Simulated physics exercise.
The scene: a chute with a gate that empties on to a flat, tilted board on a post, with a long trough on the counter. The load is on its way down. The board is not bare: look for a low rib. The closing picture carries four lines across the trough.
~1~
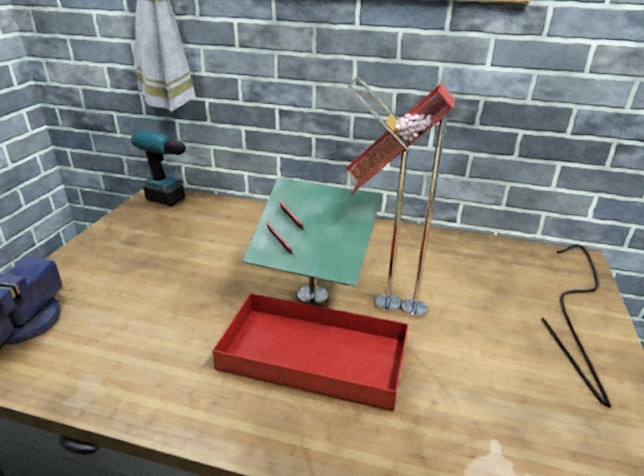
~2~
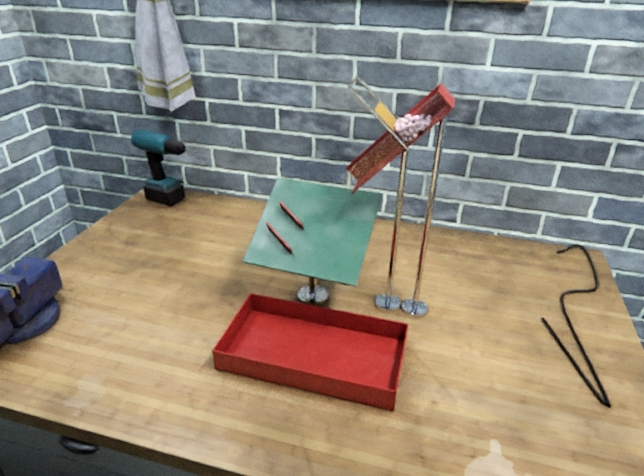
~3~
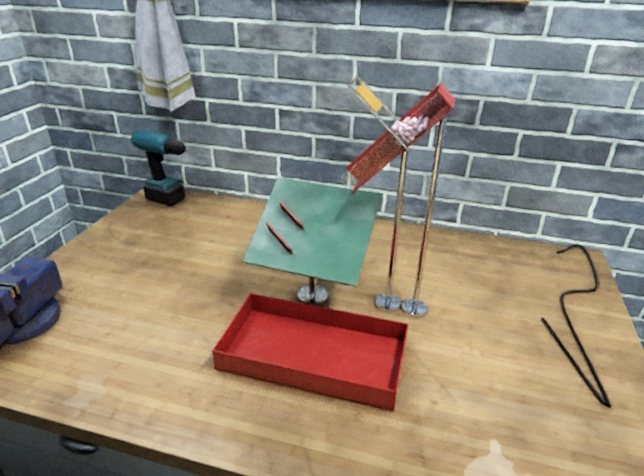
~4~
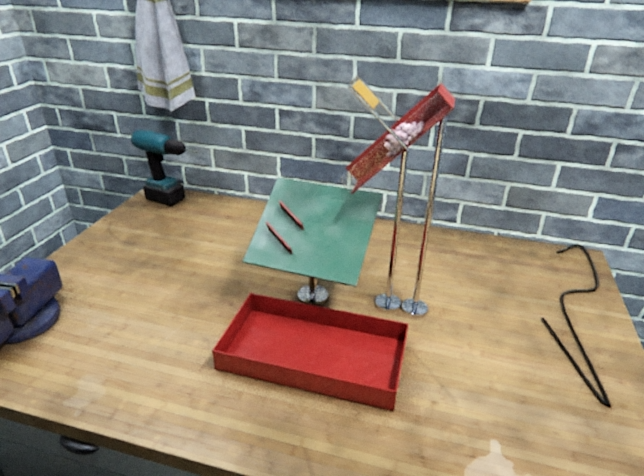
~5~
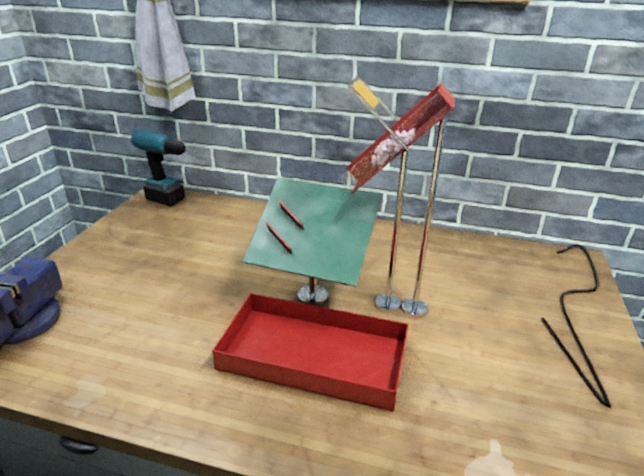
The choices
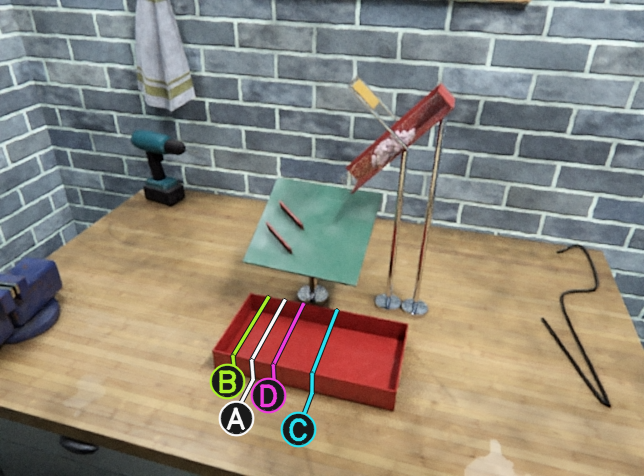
Green tilted board standing behind a red tray as a yellow gate slides up and pale beads start sliding down a red chute.
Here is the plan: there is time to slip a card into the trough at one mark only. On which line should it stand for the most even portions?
D beats the others.
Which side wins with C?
The left side.
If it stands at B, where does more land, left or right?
Right.
On the marked copy, line A crosses the front rim at (252, 359); line B crosses the front rim at (233, 355); line C crosses the front rim at (312, 373); line D crosses the front rim at (273, 364).
With A, of what is caught, about a tenth on the left of the divider, almost all on the right.
With B, of what is caught, just a few on the left of the divider, almost all on the right.
With C, of what is caught, almost all on the left of the divider, about a tenth on the right.
With D, of what is caught, roughly a quarter on the left of the divider, the larger part on the right.
